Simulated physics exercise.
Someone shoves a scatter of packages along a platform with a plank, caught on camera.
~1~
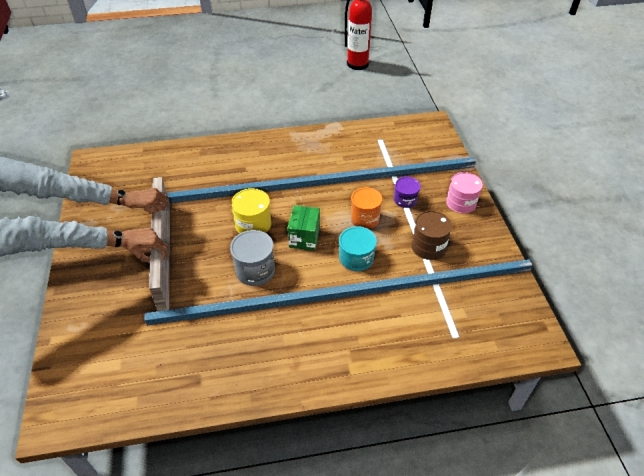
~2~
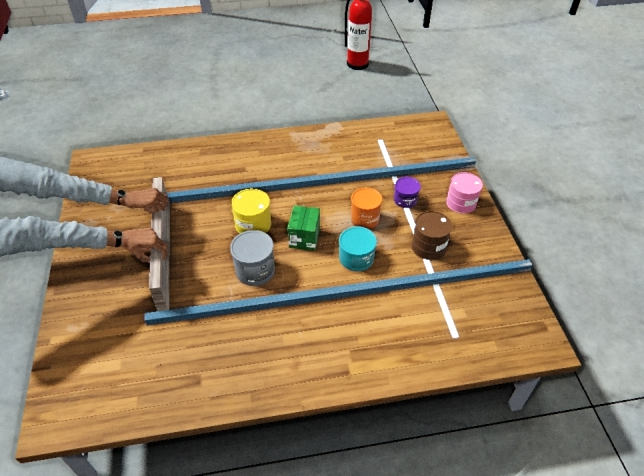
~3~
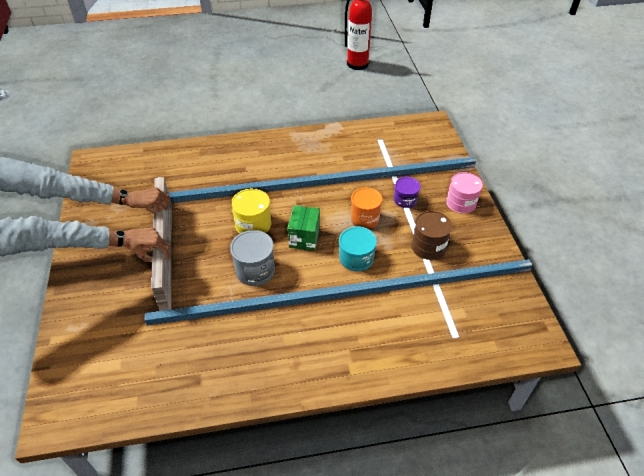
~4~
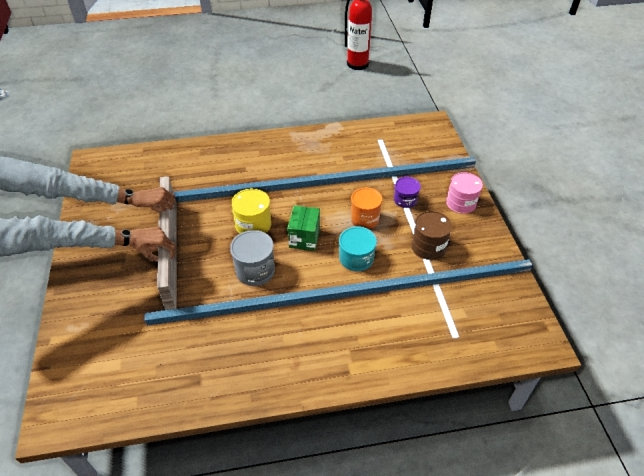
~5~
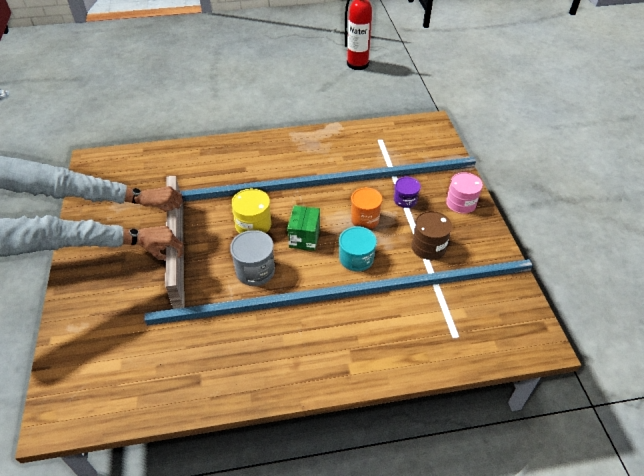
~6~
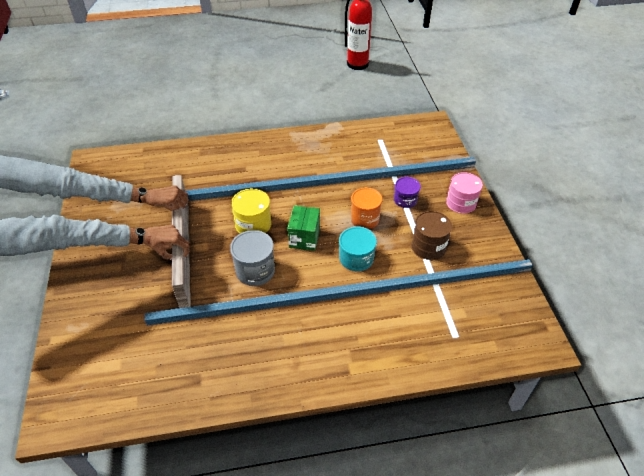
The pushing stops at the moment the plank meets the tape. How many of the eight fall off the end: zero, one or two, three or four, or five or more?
The fall count stays at nil.
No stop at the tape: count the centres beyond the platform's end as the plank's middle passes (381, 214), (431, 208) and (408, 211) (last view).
Past the end: 0, 2 and 0.
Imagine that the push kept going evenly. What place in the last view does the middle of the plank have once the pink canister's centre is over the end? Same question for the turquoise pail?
(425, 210) and then (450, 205), give or take.
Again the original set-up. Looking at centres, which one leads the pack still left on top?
The brown canister, it is.
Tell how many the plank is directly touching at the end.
The number is 2.
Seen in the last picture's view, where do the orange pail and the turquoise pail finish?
They finish at roughly (456, 195) and (482, 241) respectively.
Soon after, none off yet; pink canister at rest near (464, 193); brown canister at rest near (431, 236); purple pail at rest near (407, 193).
In the end, the number that fall off is zero.
